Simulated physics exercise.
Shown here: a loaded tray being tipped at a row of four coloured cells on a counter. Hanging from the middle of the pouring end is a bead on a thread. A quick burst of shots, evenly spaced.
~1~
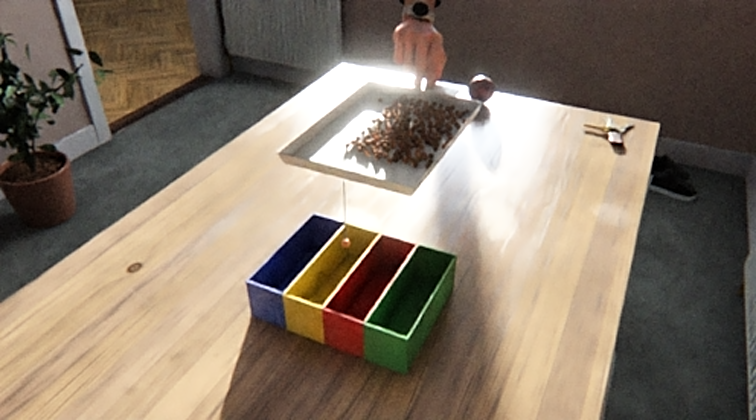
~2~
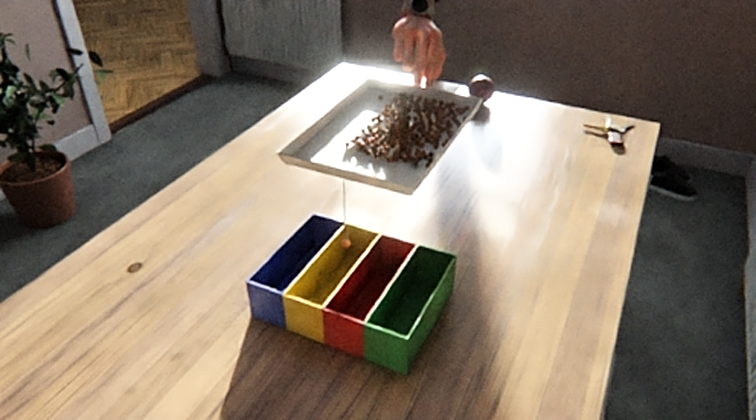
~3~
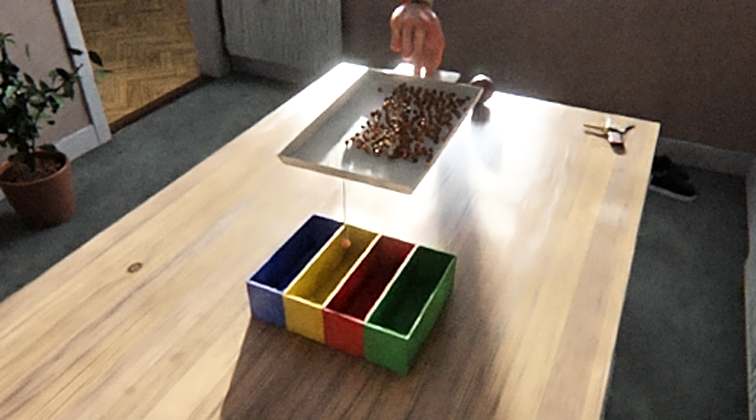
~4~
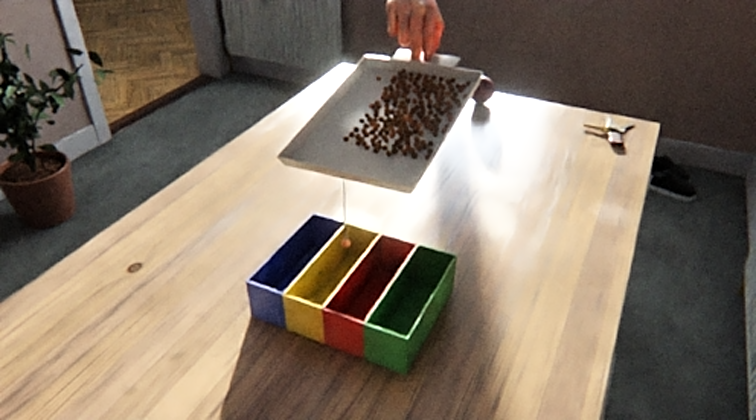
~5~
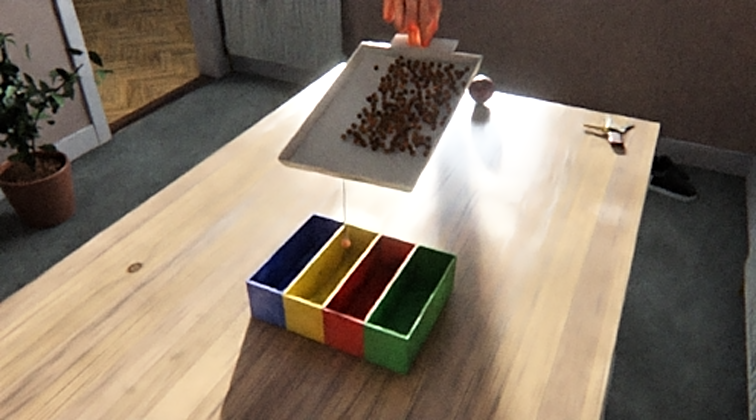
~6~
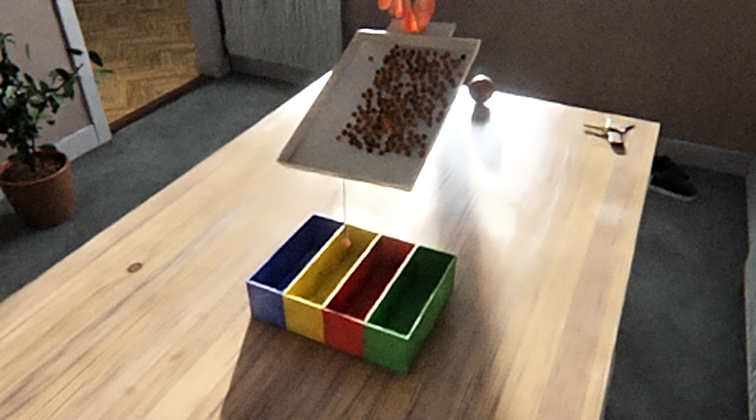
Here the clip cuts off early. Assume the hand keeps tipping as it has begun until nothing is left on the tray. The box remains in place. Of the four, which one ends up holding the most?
The blue one.
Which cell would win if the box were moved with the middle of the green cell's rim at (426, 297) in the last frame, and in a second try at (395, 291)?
With the first placing it's the blue cell, with the second it's the blue one.
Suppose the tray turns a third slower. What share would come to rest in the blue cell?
Estimate: Around 40%.
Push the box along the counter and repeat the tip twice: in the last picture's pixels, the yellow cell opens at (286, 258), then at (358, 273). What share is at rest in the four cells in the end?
You'd get near 100 percent first and near 50 percent next.
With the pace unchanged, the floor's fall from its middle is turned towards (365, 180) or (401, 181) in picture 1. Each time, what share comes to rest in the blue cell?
That comes to 0 per cent the first time and 0 per cent the second.
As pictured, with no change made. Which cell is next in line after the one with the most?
Runner-up: Yellow.
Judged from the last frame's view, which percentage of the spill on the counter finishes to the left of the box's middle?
Near 100 per cent.
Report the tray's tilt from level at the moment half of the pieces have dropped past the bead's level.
I'd say close to 85 degrees.
Shortly afterwards, tray tipped steeply; near half on the tray; a little in the blue cell; only a few in the yellow cell; near a third falling or outside the box.
Next, tray tipped past a quarter turn; only a few on the tray; near a third in the blue cell; near a quarter in the yellow cell; a little in the red cell; near a third falling or outside the box.
Some moments later, tray tipped past a quarter turn; near half in the blue cell; near a third in the yellow cell; a little in the red cell; near a quarter falling or outside the box.
In the end, tray tipped past a quarter turn; near half in the blue cell; near a third in the yellow cell; a little in the red cell; none at all in the green cell; near a quarter outside the box.
